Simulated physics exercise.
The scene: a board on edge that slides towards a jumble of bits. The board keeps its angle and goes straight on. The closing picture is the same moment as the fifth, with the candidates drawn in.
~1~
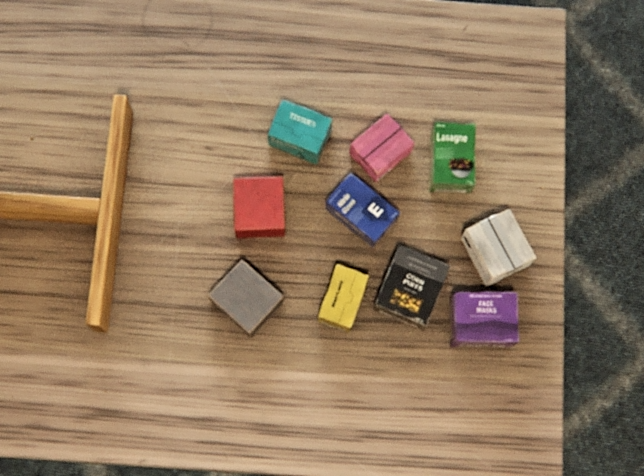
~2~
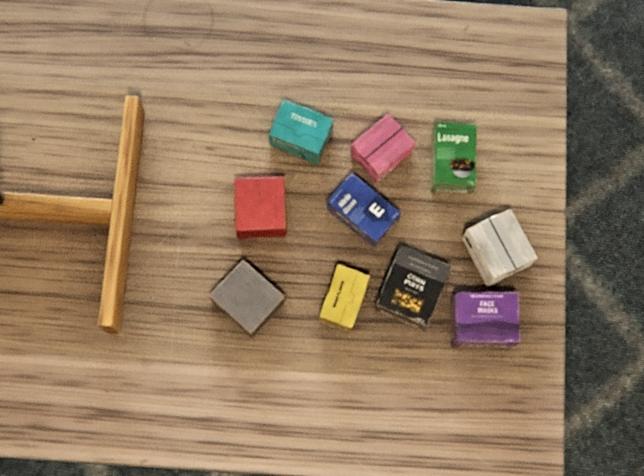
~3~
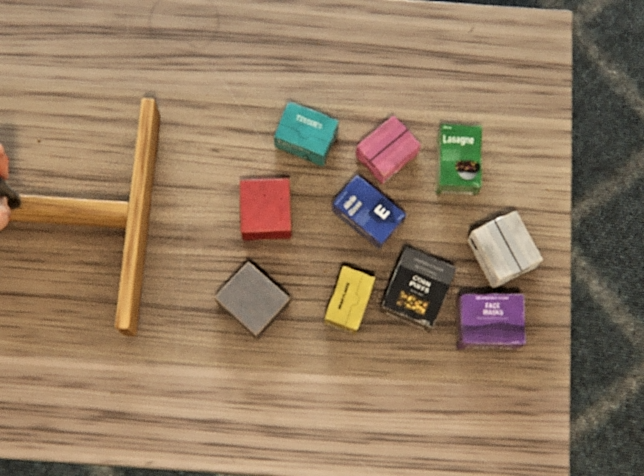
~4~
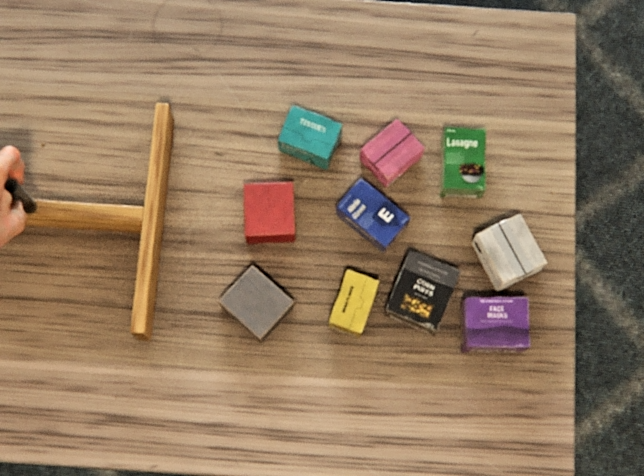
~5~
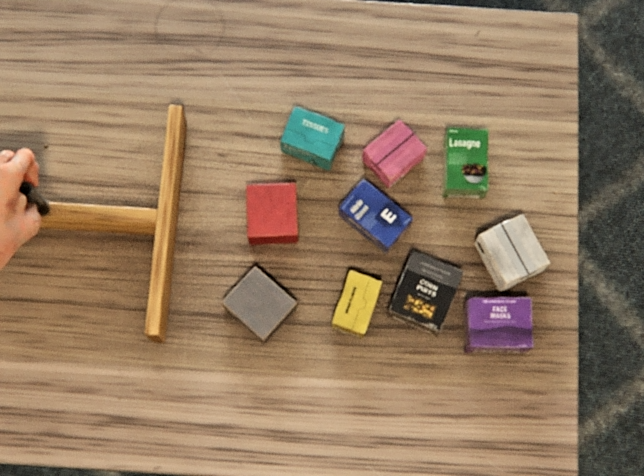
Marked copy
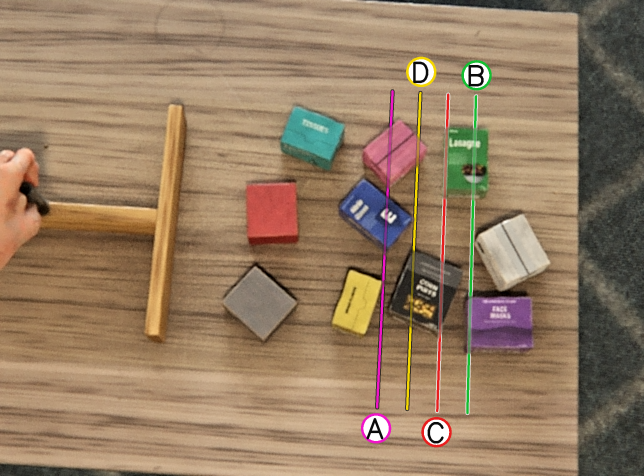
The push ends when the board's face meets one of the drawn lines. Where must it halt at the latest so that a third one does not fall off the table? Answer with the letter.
No farther than C.
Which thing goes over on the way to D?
The purple box goes over.
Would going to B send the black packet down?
Yes.
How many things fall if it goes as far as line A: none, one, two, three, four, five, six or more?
In all, none.
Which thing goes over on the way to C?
It is the purple box.
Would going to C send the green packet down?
No.
On the marked copy, A at (385, 243); B at (472, 248); C at (443, 247); D at (414, 245).
Taking C. A third of the way, board (263, 223); grey block (304, 304); red block (298, 216).
Two thirds of the way, board (364, 229); purple box (548, 330); white box (532, 247).
When it is over, board (442, 234); purple box over the edge; green packet (566, 169); one fallen.
As for the rest, A is within the limit but short; B drops four; D is within the limit but short.
